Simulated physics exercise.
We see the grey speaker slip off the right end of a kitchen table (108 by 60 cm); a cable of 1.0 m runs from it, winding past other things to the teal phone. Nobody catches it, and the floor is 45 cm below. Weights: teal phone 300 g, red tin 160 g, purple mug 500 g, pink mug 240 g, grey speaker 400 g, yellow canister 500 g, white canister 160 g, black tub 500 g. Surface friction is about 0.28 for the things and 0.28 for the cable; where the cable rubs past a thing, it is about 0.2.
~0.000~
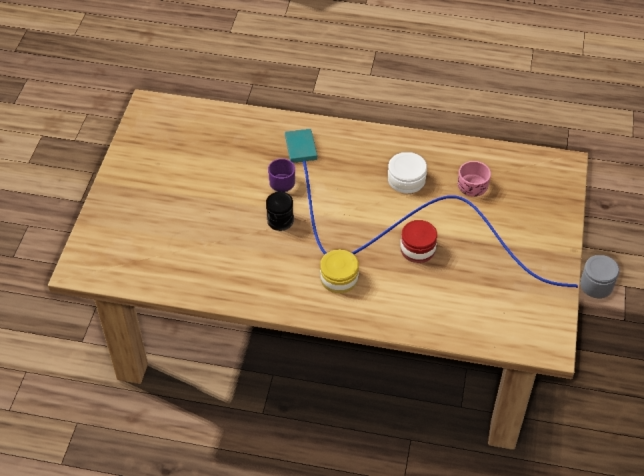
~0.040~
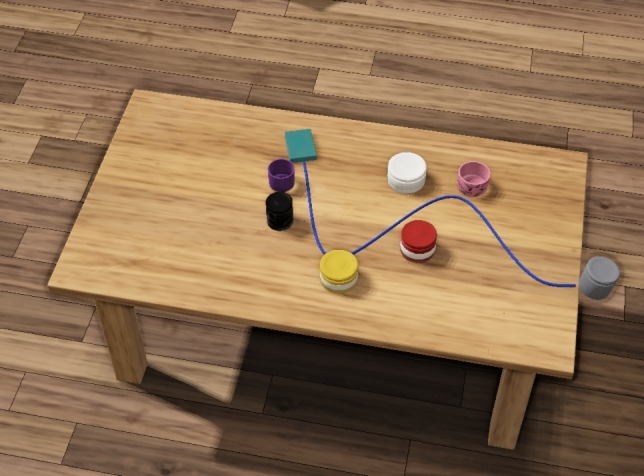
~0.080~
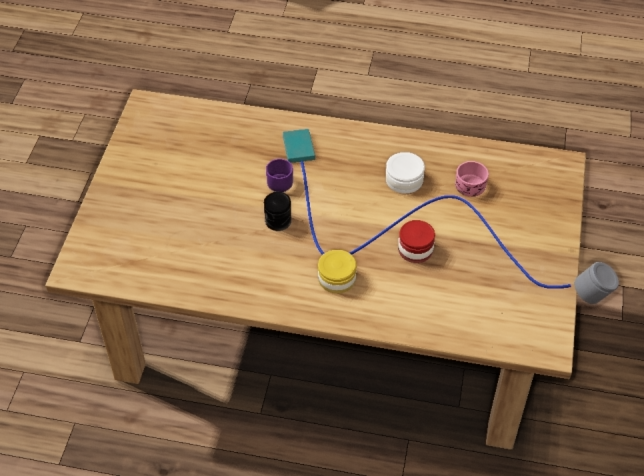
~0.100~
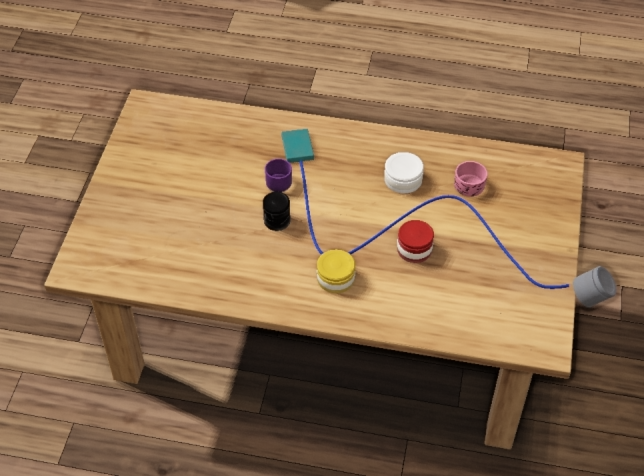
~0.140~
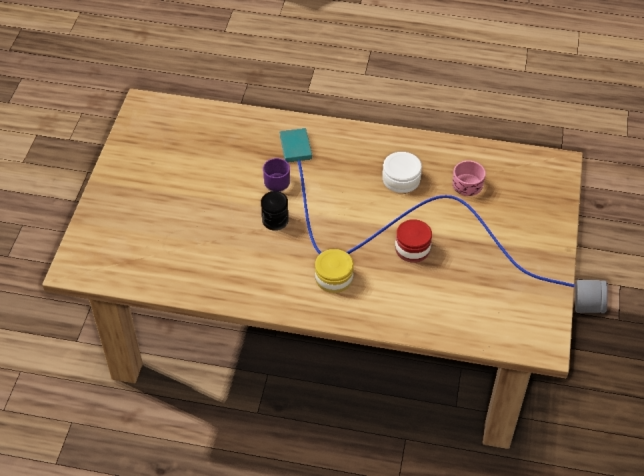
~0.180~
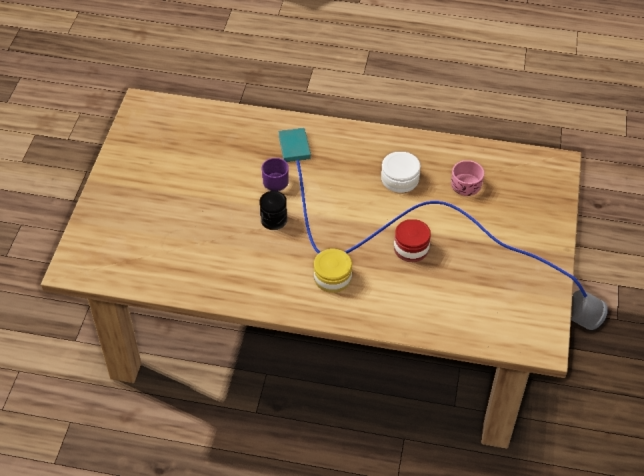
At the table's right edge, a grey cylinder tips over the side, tugging a blue cable.
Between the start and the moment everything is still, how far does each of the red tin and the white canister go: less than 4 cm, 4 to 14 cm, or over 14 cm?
In the end red tin: Small shift. White canister: Small shift.
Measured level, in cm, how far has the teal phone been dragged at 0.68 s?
About 10 cm.
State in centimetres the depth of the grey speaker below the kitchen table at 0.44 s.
Depth below the top: Around 40 cm.
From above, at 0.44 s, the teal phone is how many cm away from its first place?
6 cm.
By 0.4 s, the cable's tail end at (339, 152); teal phone 6 cm off its start, grey speaker over the edge.
By 0.7 s, the cable's tail end at (352, 150); teal phone 10 cm off its start, grey speaker over the edge.
By 0.9 s, the cable's tail end at (352, 150); teal phone 10 cm off its start at (335, 155), grey speaker over the edge.
By 1.2 s, the cable's tail end at (352, 150); teal phone 10 cm off its start, grey speaker over the edge.
By 2.4 s, the cable's tail end at (352, 150); white canister 0 cm off its start at (402, 165), red tin 0 cm off its start at (413, 232), teal phone 10 cm off its start at (335, 155), grey speaker over the edge.
